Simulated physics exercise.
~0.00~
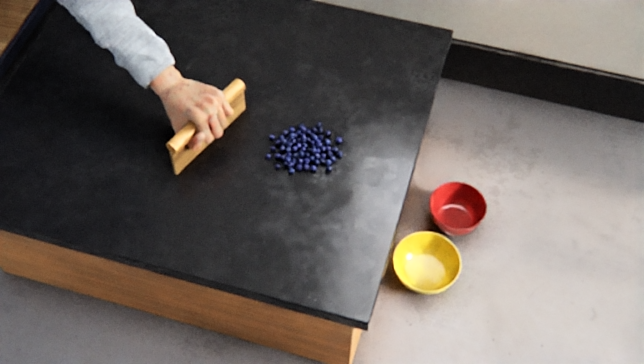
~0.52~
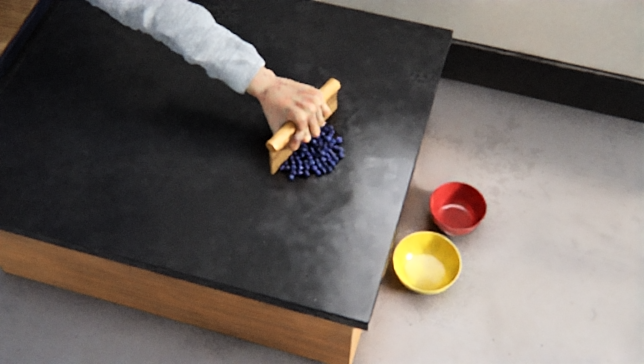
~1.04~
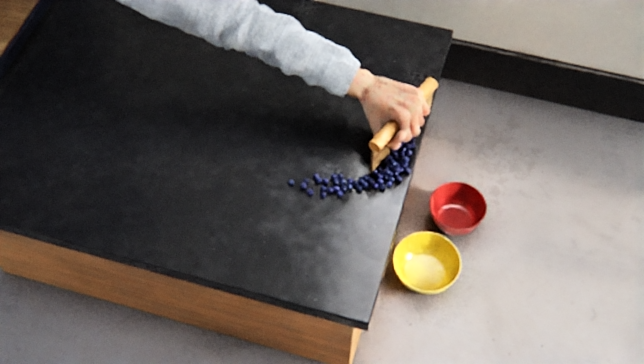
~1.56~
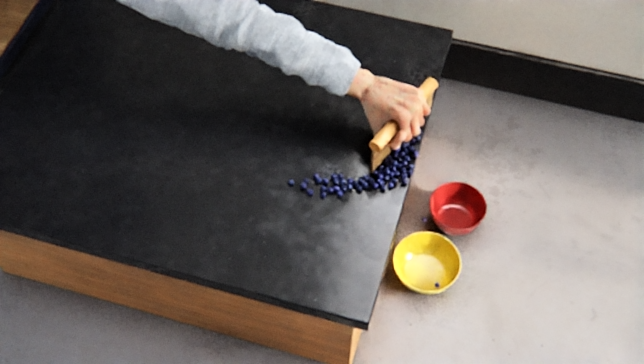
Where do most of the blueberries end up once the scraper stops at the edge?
Nearly all of them stay on the black tabletop beside the scraper. Only a few go over the edge, so neither bowl gets a large share and not many fall and miss.
